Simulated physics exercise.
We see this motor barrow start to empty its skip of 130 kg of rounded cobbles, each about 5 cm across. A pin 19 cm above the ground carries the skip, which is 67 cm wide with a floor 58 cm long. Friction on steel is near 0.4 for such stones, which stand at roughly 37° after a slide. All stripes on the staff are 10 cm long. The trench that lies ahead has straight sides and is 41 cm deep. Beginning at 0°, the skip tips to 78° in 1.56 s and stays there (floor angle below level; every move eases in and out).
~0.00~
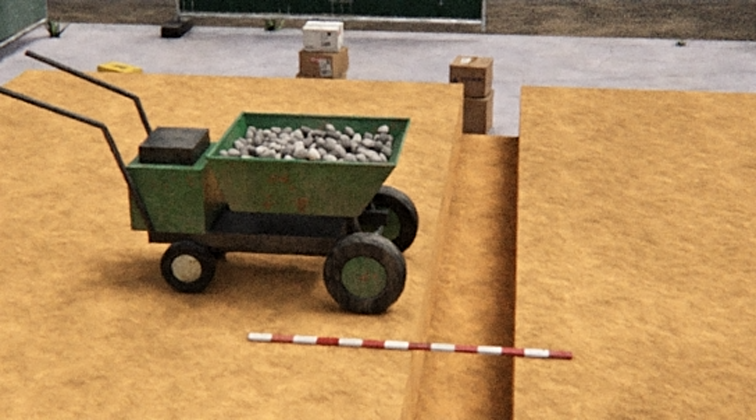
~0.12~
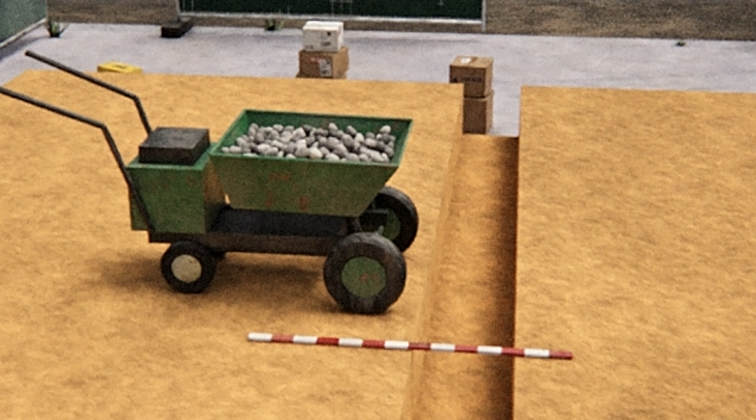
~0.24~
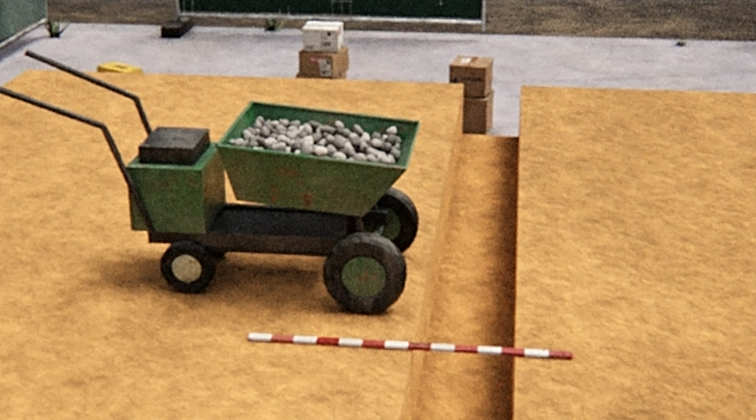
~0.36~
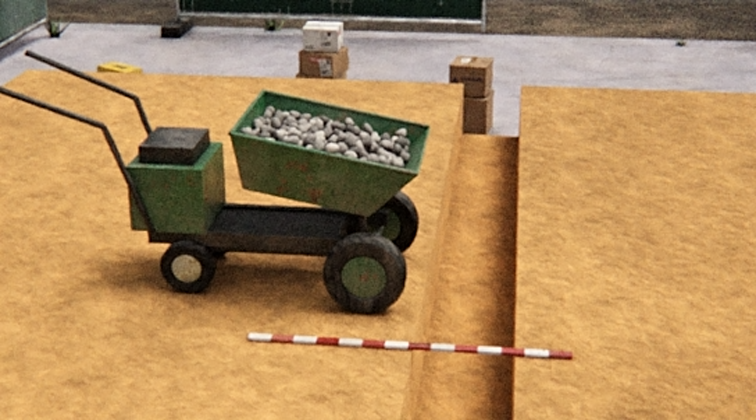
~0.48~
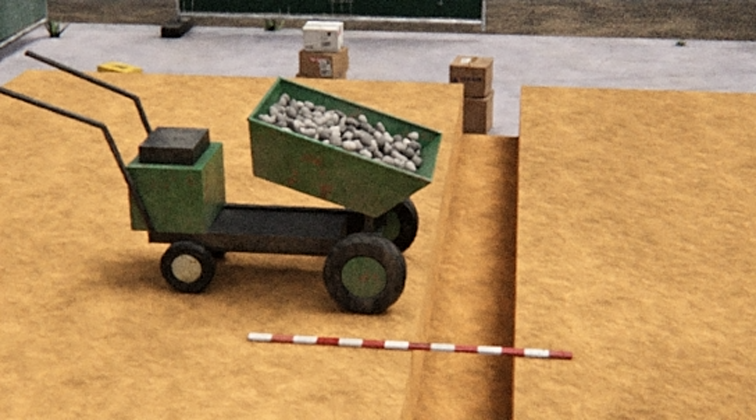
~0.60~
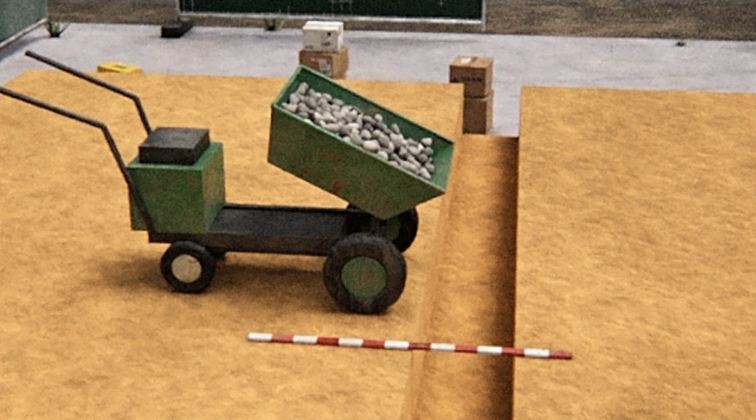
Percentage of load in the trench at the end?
44 per cent.
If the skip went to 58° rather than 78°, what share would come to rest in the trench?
Roughly 30% would end there.
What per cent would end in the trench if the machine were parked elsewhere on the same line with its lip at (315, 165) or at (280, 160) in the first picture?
Some 100 and some 75 per cent, in that order.
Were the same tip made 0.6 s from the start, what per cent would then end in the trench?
25 per cent.
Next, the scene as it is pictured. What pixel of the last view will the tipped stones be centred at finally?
Somewhere near pixel (532, 287).
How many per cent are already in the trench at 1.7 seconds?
About 15 per cent by then.
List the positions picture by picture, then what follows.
Lip at (395, 166), floor tilted 0°, highest stones at (319, 142), in the first picture.
The skip is at 1°, its lip at (398, 167); the top of the load is at (300, 140); the stones move at 0.2 m/s on average, in the second picture.
The skip is at 5°, its lip at (406, 169); the top of the load is at (278, 134); the stones move at 0.4 m/s on average, in the third picture.
The skip is at 11°, its lip at (417, 174); the top of the load is at (280, 123); the stones move at 0.5 m/s on average, in the fourth picture.
The skip is at 18°, its lip at (431, 182); the top of the load is at (286, 108); the stones move at 0.6 m/s on average, in the fifth picture.
Lip at (445, 193), floor tilted 26°, highest stones at (303, 99); the stones move at 0.7 m/s on average, in the sixth picture.
After 1.2 s the floor is at 66°; 99 % in the skip, 1 % in the trench; the foremost stones are at (507, 246).
After 1.7 s the floor is at 78°; 37 % in the skip, 17 % in the trench, 46 % past the trench; the foremost stones are at (646, 299).
After 2.0 s the floor is at 78°; 12 % in the skip, 29 % in the trench, 59 % past the trench; the foremost stones are at (723, 298).
After 4.0 s the floor is at 78°; 0 % in the skip, 44 % in the trench, 56 % past the trench; the foremost stones are past the picture's edge.
